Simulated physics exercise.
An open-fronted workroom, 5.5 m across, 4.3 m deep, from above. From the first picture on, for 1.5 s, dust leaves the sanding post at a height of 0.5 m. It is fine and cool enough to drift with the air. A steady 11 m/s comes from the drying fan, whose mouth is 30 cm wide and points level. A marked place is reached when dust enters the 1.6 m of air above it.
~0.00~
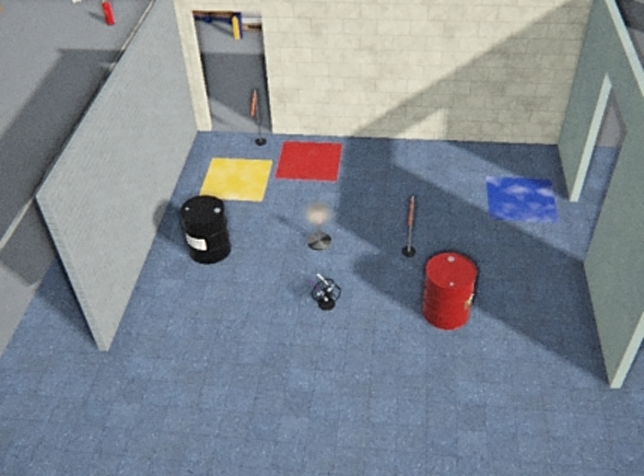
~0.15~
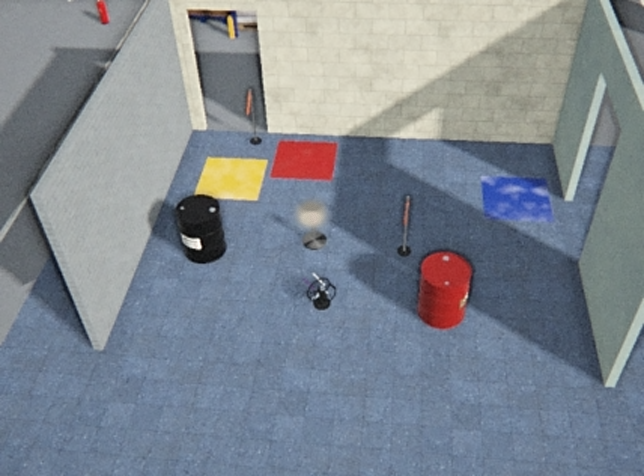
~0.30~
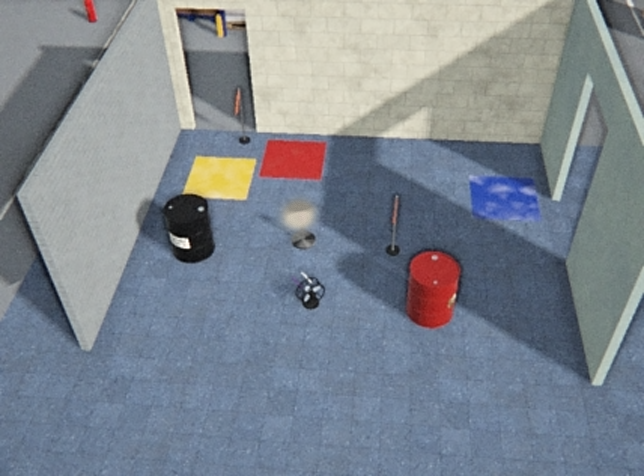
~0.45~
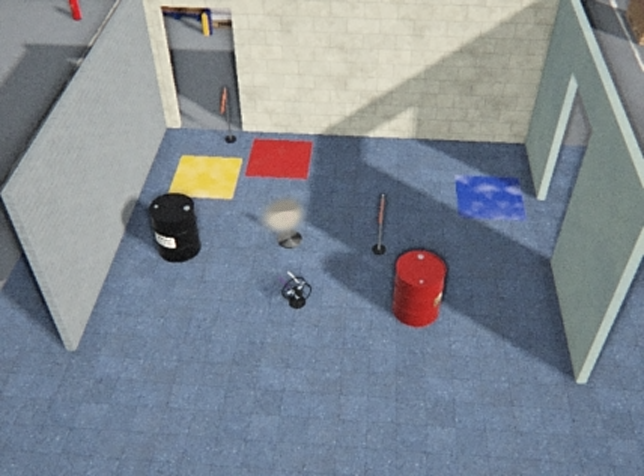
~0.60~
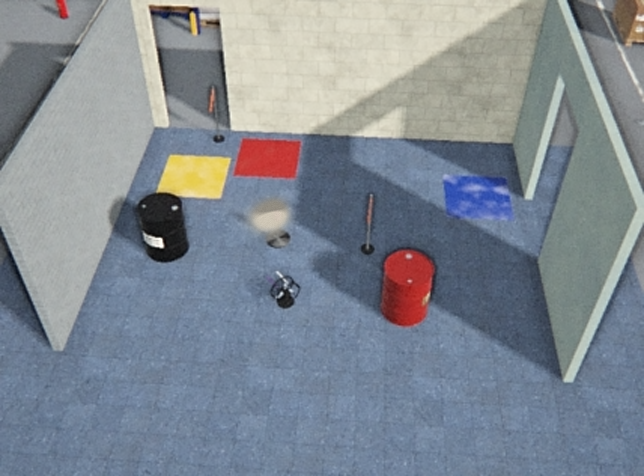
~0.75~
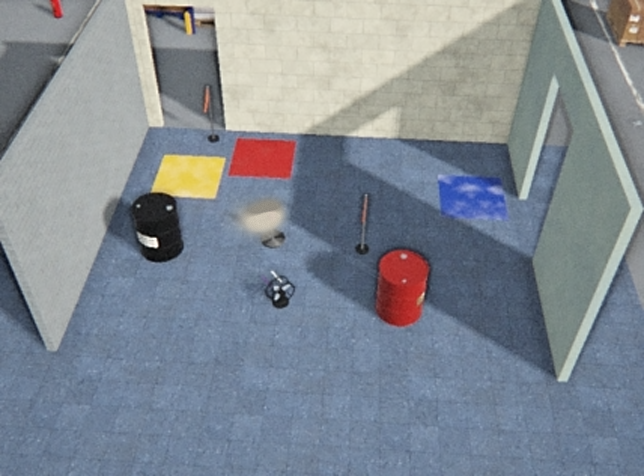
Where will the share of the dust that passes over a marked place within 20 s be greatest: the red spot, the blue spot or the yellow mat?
The yellow one.
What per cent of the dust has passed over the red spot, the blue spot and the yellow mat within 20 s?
Roughly 3 % red, 0 % blue, 90 % yellow.
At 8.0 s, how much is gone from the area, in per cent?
About 100 %.
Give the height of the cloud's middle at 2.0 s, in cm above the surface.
About 40 cm.
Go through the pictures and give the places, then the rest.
In the first frame, the dust is thickest near (318, 213), the sanding post stands at (318, 219) and the drying fan is at (326, 293).
In the second frame, the dust is thickest near (311, 214), the yellow mat is centred on (232, 178), the blue spot is centred on (516, 198) and the red spot is centred on (305, 160).
In the third frame, the dust is thickest near (298, 214).
In the fourth frame, the dust is thickest near (283, 214), the top of a barrel is at (421, 268) and the top of a barrel is at (172, 207).
In the fifth frame, the dust is thickest near (270, 215).
In the sixth frame, the dust is thickest near (264, 215).
By 2.0 s, 1 % is gone from the area; 36 % has passed over the yellow mat, 0 % over the blue spot and 0 % over the red spot, and the middle of the rest is near (224, 196).
By 4.0 s, 64 % is gone from the area; 93 % has passed over the yellow mat, 0 % over the blue spot and 2 % over the red spot, and the middle of the rest is near (200, 97).
By 8.0 s, 98 % is gone from the area; 95 % has passed over the yellow mat, 0 % over the blue spot and 3 % over the red spot.
By 20.0 s, 100 % is gone from the area; 95 % has passed over the yellow mat, 0 % over the blue spot and 3 % over the red spot.
